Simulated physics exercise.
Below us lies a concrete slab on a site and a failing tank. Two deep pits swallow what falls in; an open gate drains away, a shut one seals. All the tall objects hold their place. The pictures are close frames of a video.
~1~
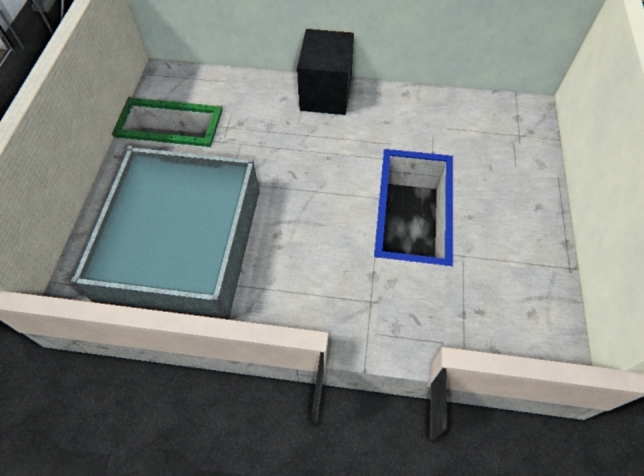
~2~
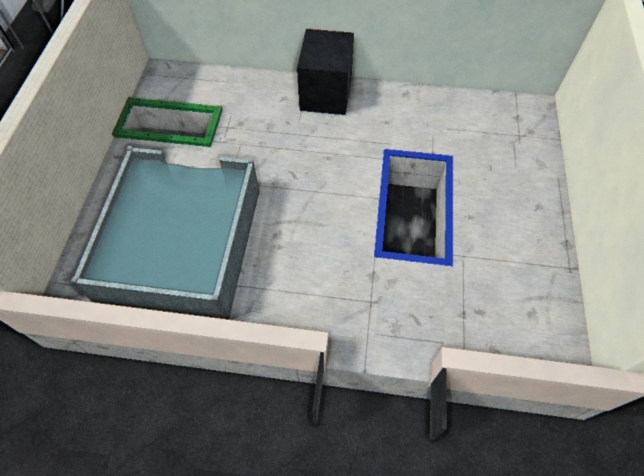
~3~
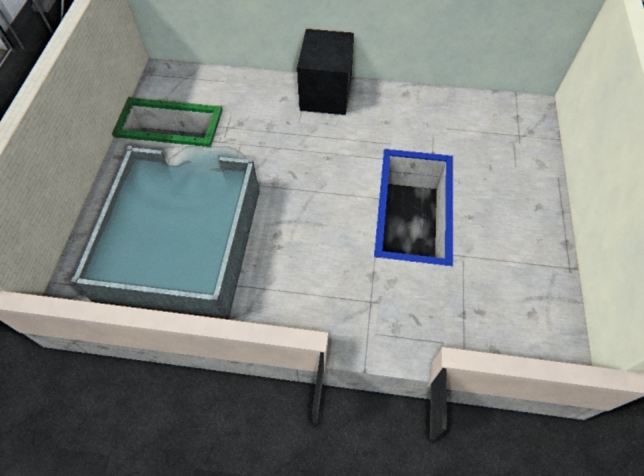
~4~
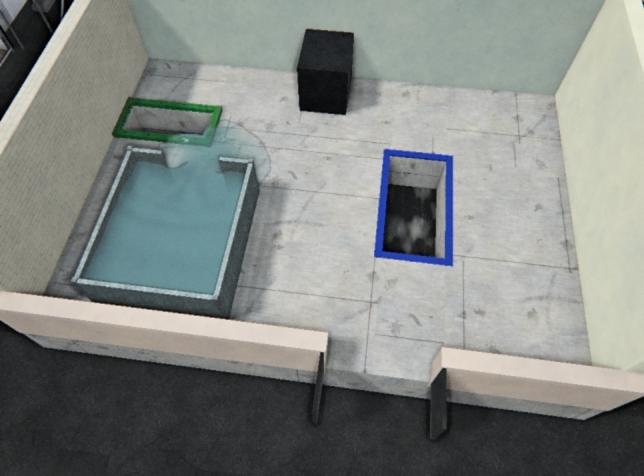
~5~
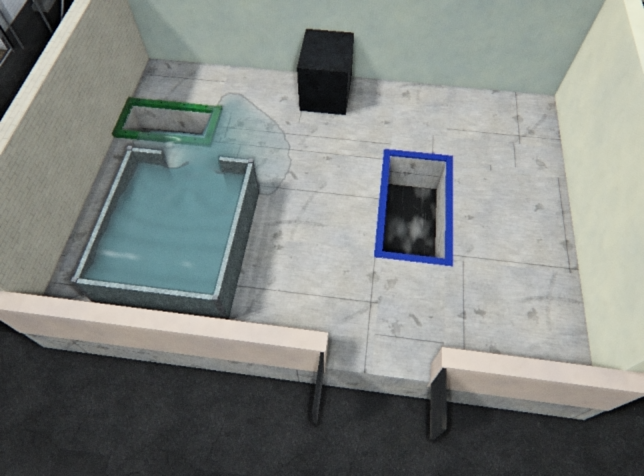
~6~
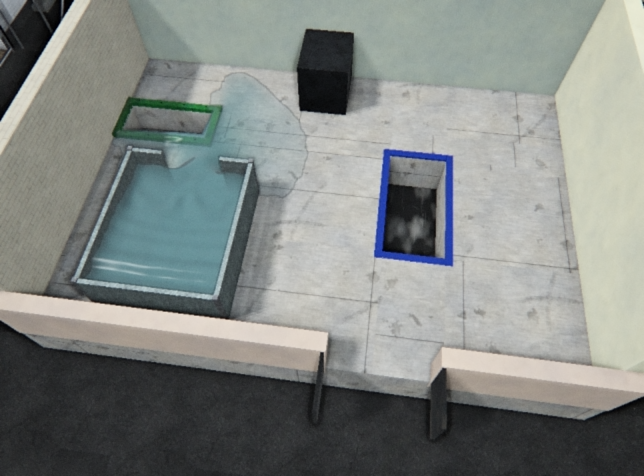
A water tank opens on its far side and water spreads across the slab.
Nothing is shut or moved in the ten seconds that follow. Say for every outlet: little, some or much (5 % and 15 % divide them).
The gate takes not even 5 %; the blue pit takes between 5 and 15 %; the green pit takes above 15 %.
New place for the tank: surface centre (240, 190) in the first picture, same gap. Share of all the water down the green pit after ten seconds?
Roughly, in per cent: Green 30.
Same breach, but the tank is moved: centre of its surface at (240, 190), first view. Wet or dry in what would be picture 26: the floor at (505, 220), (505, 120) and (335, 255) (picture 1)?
As listed: No water, under water, dry.
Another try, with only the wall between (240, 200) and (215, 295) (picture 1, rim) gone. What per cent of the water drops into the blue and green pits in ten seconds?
Roughly, in per cent: Blue 30, green 0.
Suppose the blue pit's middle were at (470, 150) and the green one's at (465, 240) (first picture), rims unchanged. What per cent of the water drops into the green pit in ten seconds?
In per cent: Green 0.
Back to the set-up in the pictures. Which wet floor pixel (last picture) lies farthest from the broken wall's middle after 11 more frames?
Roughly at (437, 110).
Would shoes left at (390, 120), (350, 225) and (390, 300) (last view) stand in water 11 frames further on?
As listed: Under water, dry, no water.
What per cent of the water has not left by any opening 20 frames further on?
Roughly 82 per cent.
A moment on, water covers 20 % of the floor; the gate 0 %, the blue pit 0 %, the green pit 6 %.
Next, water covers 30 % of the floor; the gate 0 %, the blue pit 0 %, the green pit 11 %.
Then, water covers 45 % of the floor; the gate 0 %, the blue pit 1 %, the green pit 16 %.
Later, water covers 55 % of the floor; the gate 0 %, the blue pit 5 %, the green pit 25 %.
In the end, water covers 80 % of the floor; the gate 0 %, the blue pit 11 %, the green pit 28 %.
